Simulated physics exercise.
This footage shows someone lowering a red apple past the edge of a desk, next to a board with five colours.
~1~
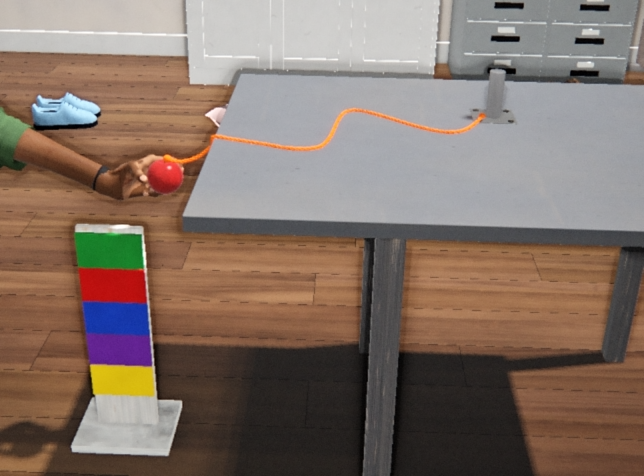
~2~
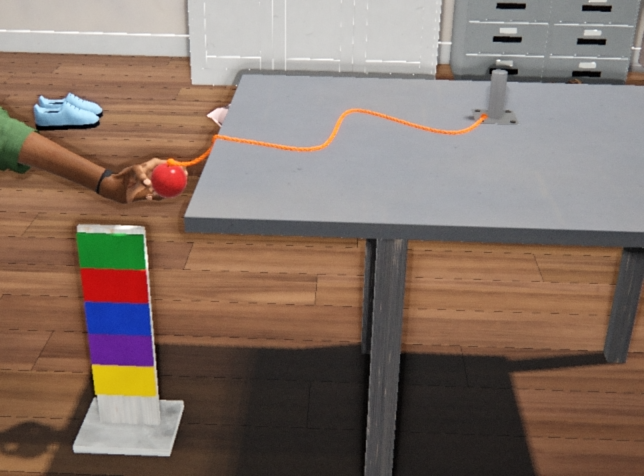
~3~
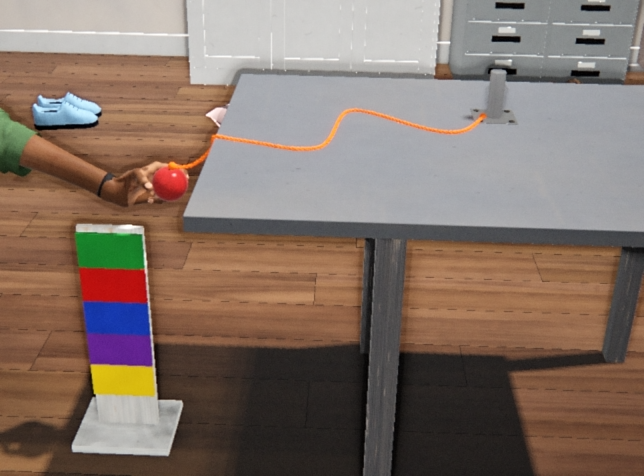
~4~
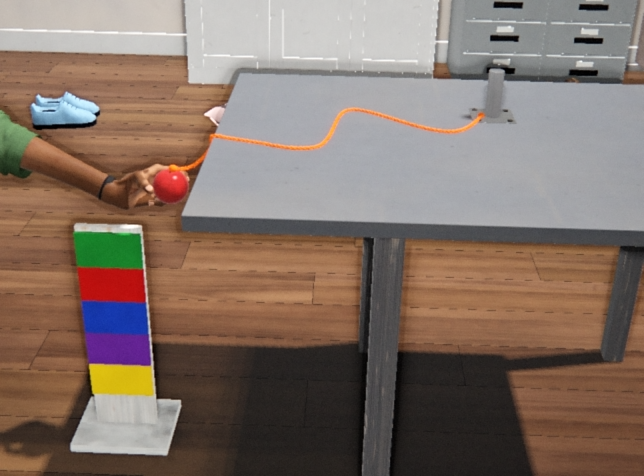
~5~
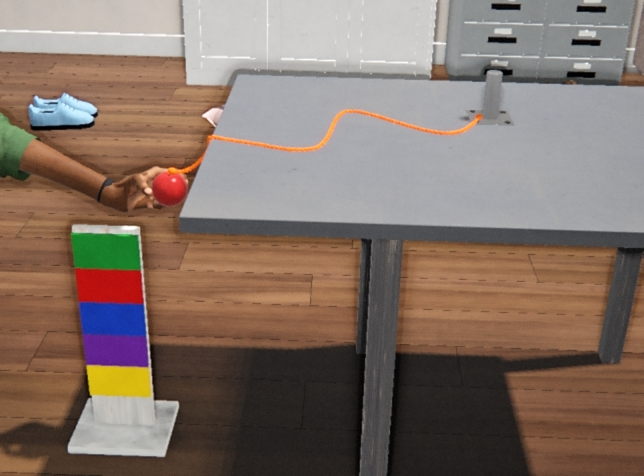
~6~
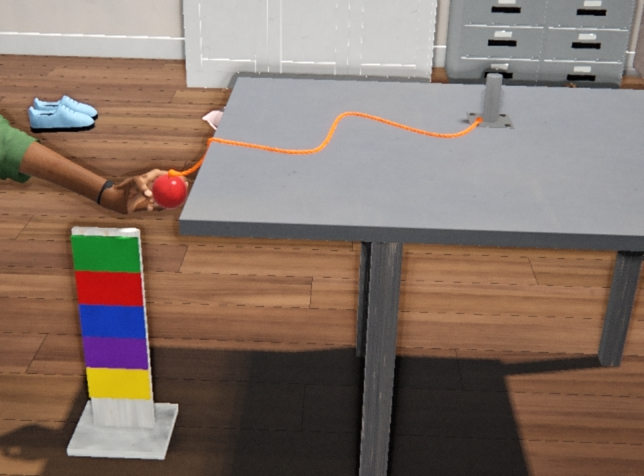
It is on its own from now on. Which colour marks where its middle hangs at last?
Blue.
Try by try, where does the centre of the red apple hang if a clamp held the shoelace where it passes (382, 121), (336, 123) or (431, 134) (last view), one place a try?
In order of the tries: About (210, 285), about (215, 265), about (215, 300).
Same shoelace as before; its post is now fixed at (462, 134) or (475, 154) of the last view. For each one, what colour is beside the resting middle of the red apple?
Try one - purple; try two - purple.
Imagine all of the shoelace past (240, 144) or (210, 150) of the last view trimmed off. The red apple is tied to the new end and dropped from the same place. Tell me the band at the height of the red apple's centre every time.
For the first: Green; for the second: Red.
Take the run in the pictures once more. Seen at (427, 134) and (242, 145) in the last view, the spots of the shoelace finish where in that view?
(395, 124) for the first, (216, 228) for the second.
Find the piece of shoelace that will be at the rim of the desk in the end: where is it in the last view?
Around (325, 143).
Soon after, apple near (241, 314); level with blue.
Then, apple near (205, 322); level with blue.
At rest, apple near (221, 319); level with blue. Its middle rests at the blue band.
